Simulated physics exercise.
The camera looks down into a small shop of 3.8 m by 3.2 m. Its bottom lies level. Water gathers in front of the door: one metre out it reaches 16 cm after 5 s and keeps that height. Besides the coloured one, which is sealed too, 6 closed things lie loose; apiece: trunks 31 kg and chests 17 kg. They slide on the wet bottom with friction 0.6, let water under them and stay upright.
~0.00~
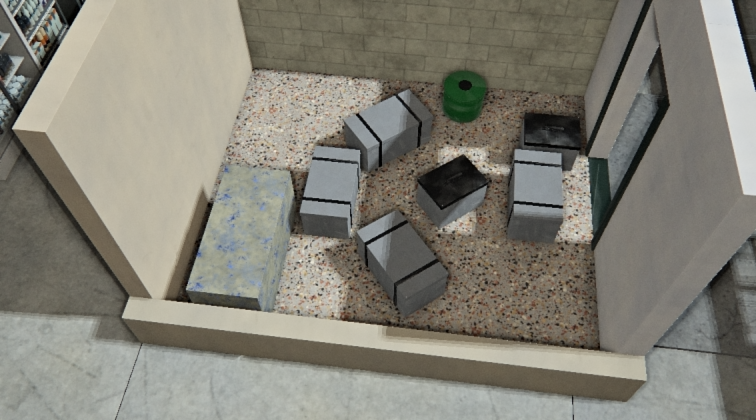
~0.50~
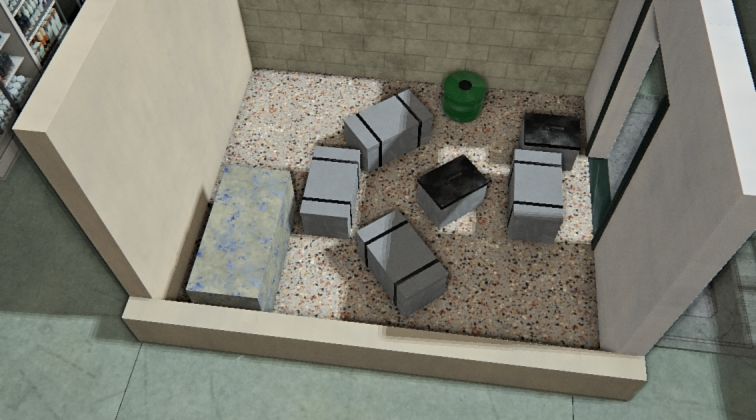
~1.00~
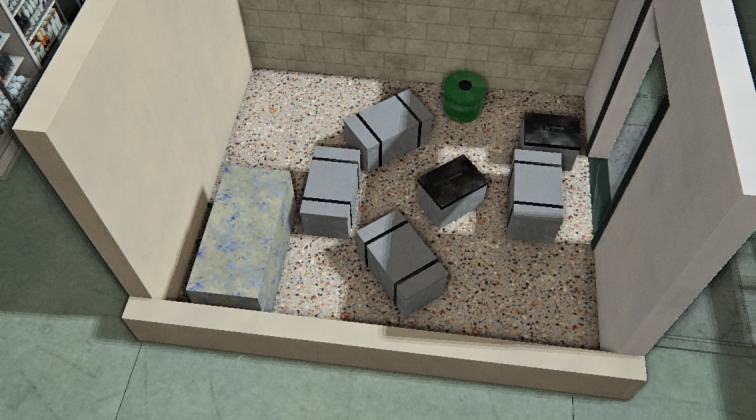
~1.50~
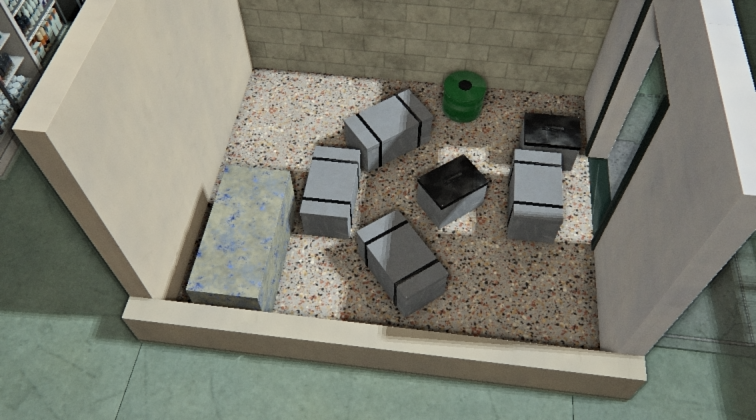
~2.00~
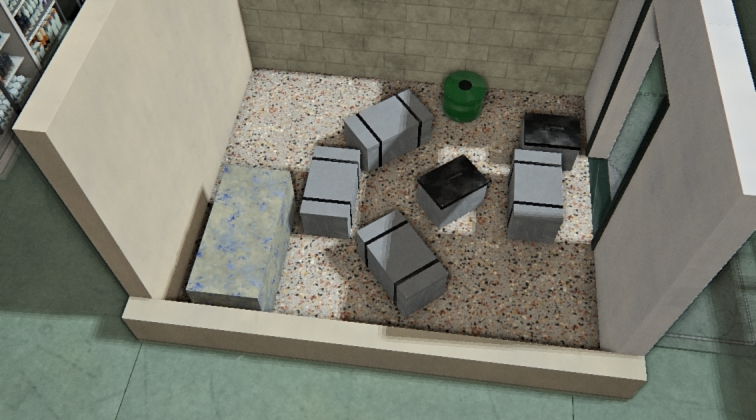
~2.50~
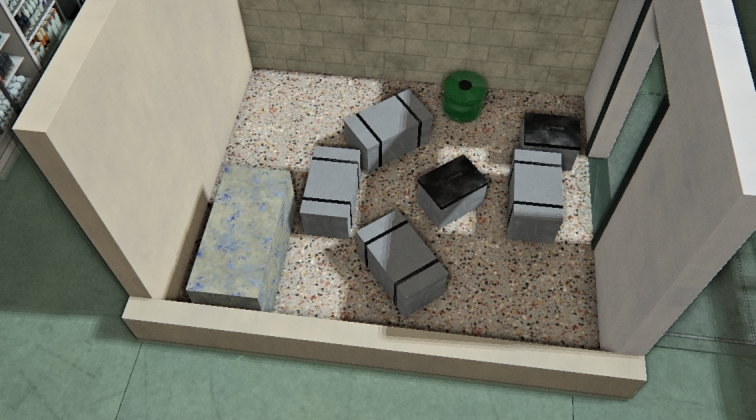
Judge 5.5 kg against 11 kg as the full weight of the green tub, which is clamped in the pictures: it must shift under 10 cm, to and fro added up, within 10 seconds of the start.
I expect that neither load is enough.
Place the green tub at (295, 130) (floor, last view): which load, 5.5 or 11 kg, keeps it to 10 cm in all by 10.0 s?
The smaller is enough.
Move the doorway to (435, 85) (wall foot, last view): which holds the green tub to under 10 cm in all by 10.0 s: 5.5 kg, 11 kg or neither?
In that case neither weight holds it.
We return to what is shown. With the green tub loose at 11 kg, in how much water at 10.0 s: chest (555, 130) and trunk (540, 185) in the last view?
Roughly 9 and 7 cm.
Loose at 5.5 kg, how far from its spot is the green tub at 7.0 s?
Roughly 5 cm.
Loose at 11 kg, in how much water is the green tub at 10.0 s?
Roughly 4 cm.
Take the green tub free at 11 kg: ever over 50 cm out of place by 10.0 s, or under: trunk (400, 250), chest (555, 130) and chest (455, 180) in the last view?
In that order: Short of it, past it, short of it.
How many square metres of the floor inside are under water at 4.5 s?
Roughly 2.0 m2.
After 3.5 s the green tub would be 0 cm from its start with 5.5 kg and 0 cm from its start with 11 kg; 0 cm of water round it then.
After 4.5 s the green tub would be 0 cm from its start with 5.5 kg and 0 cm from its start with 11 kg; 0 cm of water round it then.
After 7.0 s the green tub would be 5 cm from its start with 5.5 kg and 0 cm from its start with 11 kg; 5 cm of water round it then.
After 10.0 s the green tub would be 168 cm from its start with 5.5 kg and 131 cm from its start with 11 kg; 4 cm of water round it then.
